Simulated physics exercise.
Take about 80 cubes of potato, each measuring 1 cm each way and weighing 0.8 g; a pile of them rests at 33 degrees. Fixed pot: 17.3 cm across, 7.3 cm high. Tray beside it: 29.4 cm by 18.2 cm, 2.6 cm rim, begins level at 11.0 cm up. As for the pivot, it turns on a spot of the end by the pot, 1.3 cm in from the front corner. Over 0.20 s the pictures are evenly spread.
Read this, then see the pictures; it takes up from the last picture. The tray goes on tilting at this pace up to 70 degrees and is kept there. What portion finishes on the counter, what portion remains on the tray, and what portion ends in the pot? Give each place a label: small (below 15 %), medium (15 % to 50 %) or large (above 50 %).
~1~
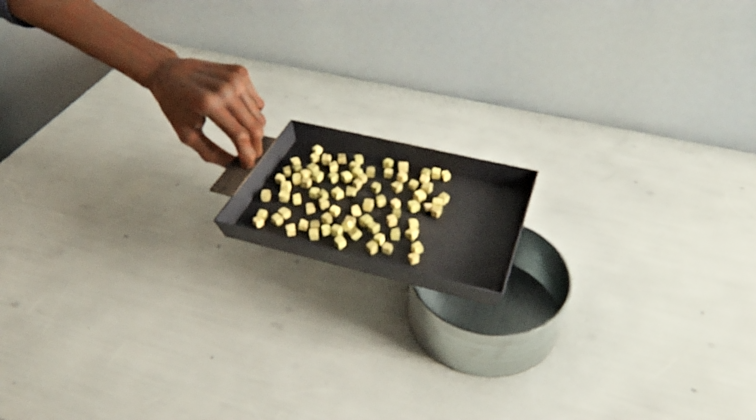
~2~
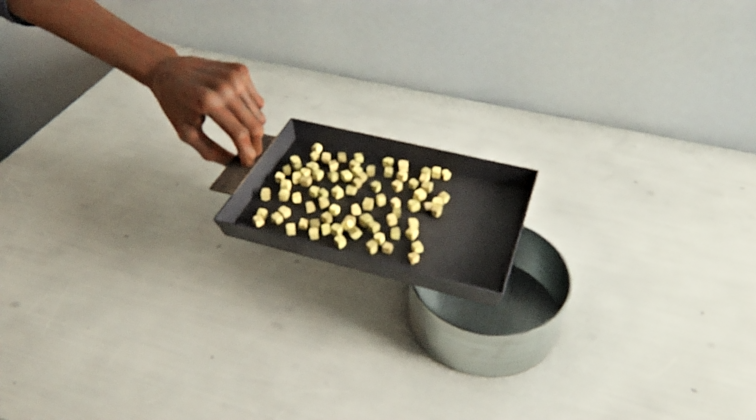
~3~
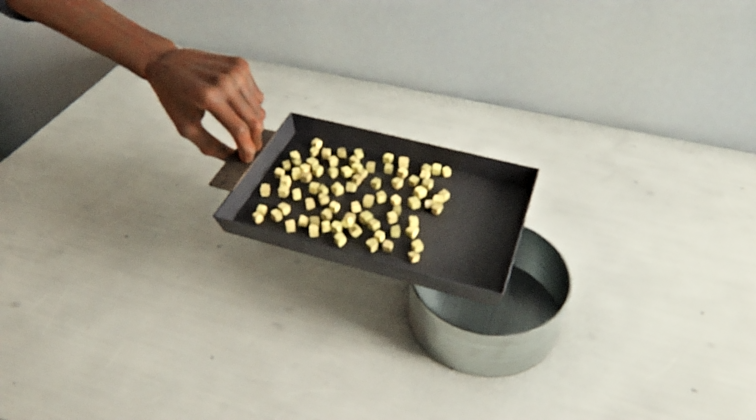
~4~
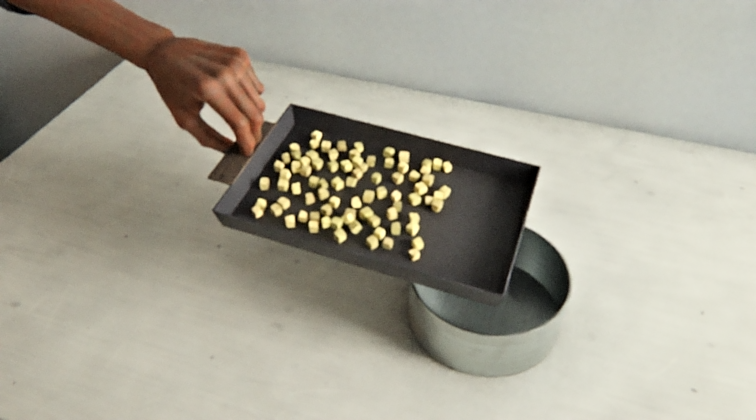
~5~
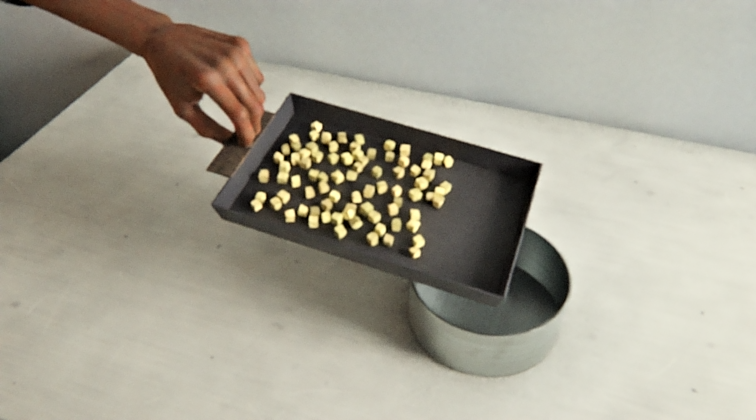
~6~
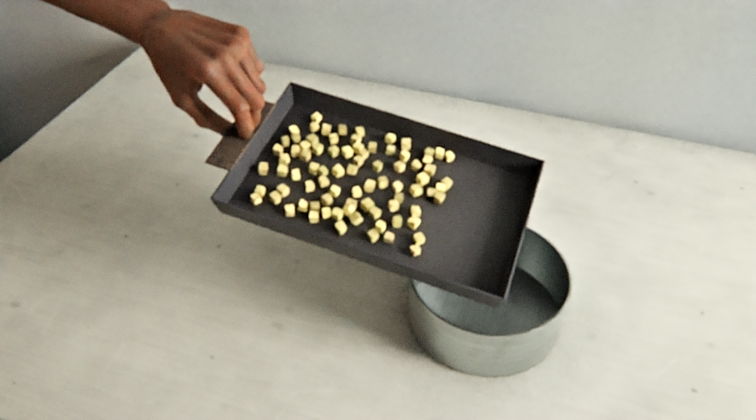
Shares by place: Counter large, tray medium, pot small.
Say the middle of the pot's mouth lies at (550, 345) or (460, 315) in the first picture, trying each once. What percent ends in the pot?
Spot one: Some 55 per cent; spot two: Some 30 per cent.
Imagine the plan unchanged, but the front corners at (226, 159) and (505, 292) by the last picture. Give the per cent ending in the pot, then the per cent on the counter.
In the pot: 10 per cent; on the counter: 65 per cent.
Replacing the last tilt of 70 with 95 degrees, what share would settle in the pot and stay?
Share in the pot: Around 0 %.
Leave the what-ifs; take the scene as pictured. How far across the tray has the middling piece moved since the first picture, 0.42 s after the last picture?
About 2 cm.
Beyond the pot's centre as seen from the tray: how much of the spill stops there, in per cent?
Some 100 per cent of the spill lies beyond the centre.
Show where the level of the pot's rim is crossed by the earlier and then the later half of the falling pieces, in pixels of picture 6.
Earlier half close to (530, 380), later half at (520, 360) in pixels.
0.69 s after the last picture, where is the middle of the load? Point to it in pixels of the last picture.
Load centre, approx.: (474, 274) px.
Then, 0.42 s after the last picture, tilt 39 degrees; the tray holds 100 %, the pot 0 %.
Then, 0.69 s after the last picture, tilt 58 degrees; the tray holds 100 %, the pot 0 %.
Then, 1.07 s after the last picture, tilt 70 degrees; the tray holds 55 %, the pot 0 %.
In the end, counter 55 %, tray 45 %, pot 0 %.
